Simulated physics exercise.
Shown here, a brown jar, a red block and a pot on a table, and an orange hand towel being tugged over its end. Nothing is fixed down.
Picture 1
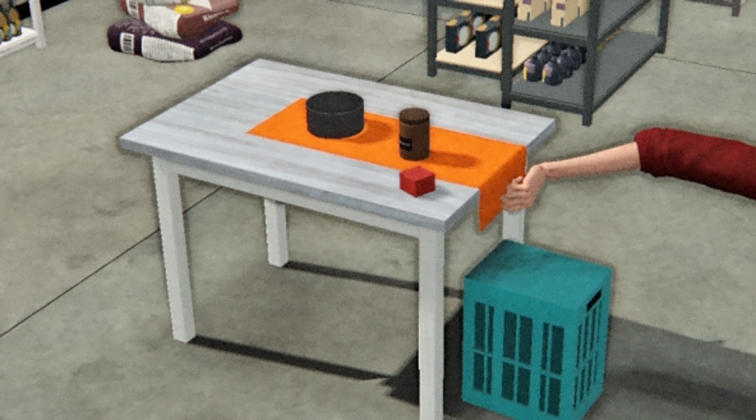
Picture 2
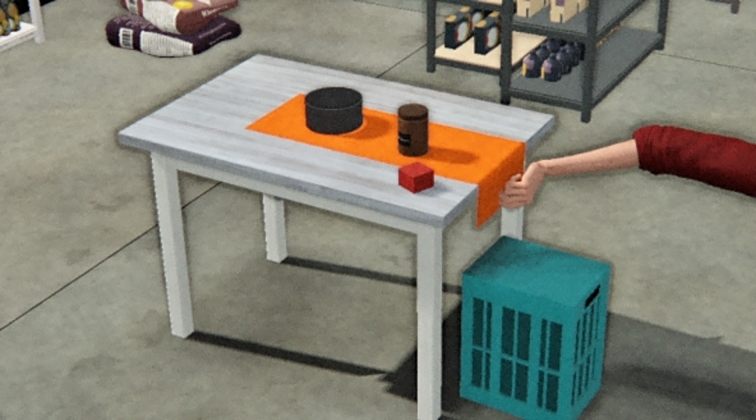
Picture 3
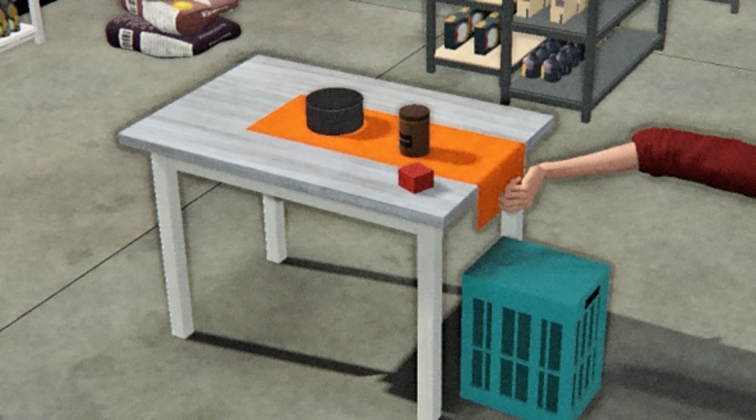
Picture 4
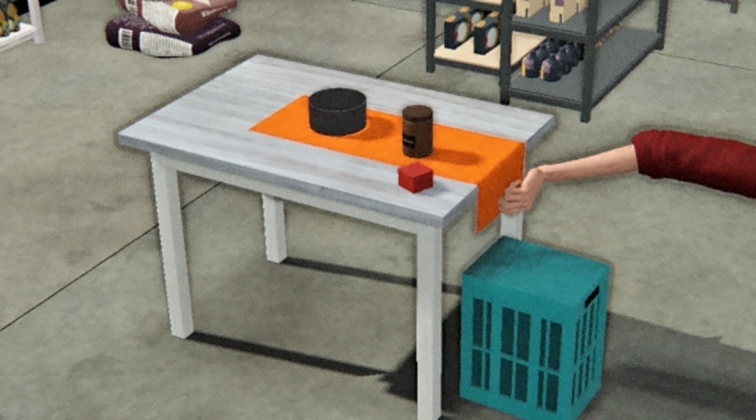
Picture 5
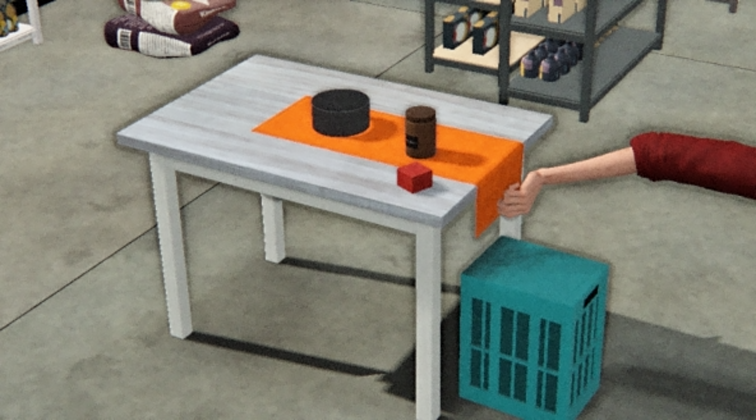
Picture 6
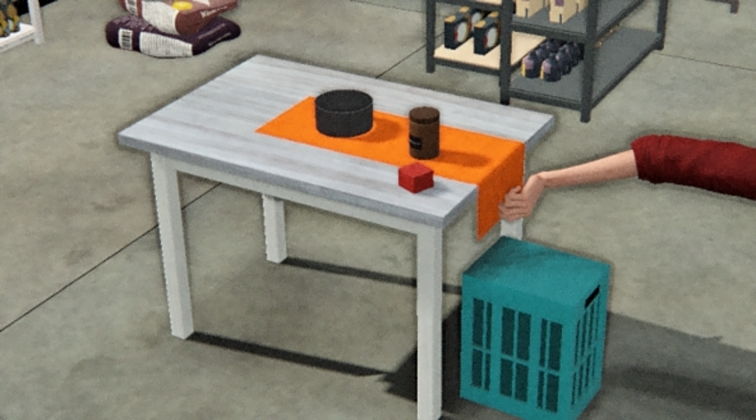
An orange cloth lies still at first on a pale table, its overhanging end held by a hand in a red sleeve. The hand then draws it slowly down over the edge, and the dark pot and brown jar shift slightly right with it, while the red block beside the cloth stays put.
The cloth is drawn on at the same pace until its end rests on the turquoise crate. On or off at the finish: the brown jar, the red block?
The brown jar remains up there, the red block keeps clear of the edge.
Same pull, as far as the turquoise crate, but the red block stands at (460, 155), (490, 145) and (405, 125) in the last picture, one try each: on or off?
First try: It drops; second try: It falls off; third try: It stays on.
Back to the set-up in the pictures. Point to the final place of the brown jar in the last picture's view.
It ends at (468, 143).
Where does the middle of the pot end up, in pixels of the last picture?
Near (384, 122).
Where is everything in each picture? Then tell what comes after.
In the first frame, hand towel end (479, 232); brown jar (414, 114); red block (417, 173); pot (335, 102); top of the crate (546, 288).
In the second frame, hand towel end (476, 228), far hem (244, 129); red block (416, 169); red block stands beside the cloth.
In the third frame, hand towel end (478, 231); brown jar (414, 110).
In the fourth frame, hand towel end (476, 234), far hem (248, 130); red block (416, 169).
In the fifth frame, hand towel end (476, 238); brown jar (421, 112).
In the sixth frame, hand towel end (478, 241), far hem (254, 132); brown jar (424, 112); red block (416, 169); top of the crate (544, 284).
Then, 0.34 s later than the last view, hem going down; jar carried along near (442, 137); block as before.
Then, 0.88 s later than the last view, hem on the crate; jar carried along near (468, 143); block as before.
Finally, hem on the crate; jar carried along near (468, 143); block as before. The brown jar keeps clear of the edge and the red block stays on the table.
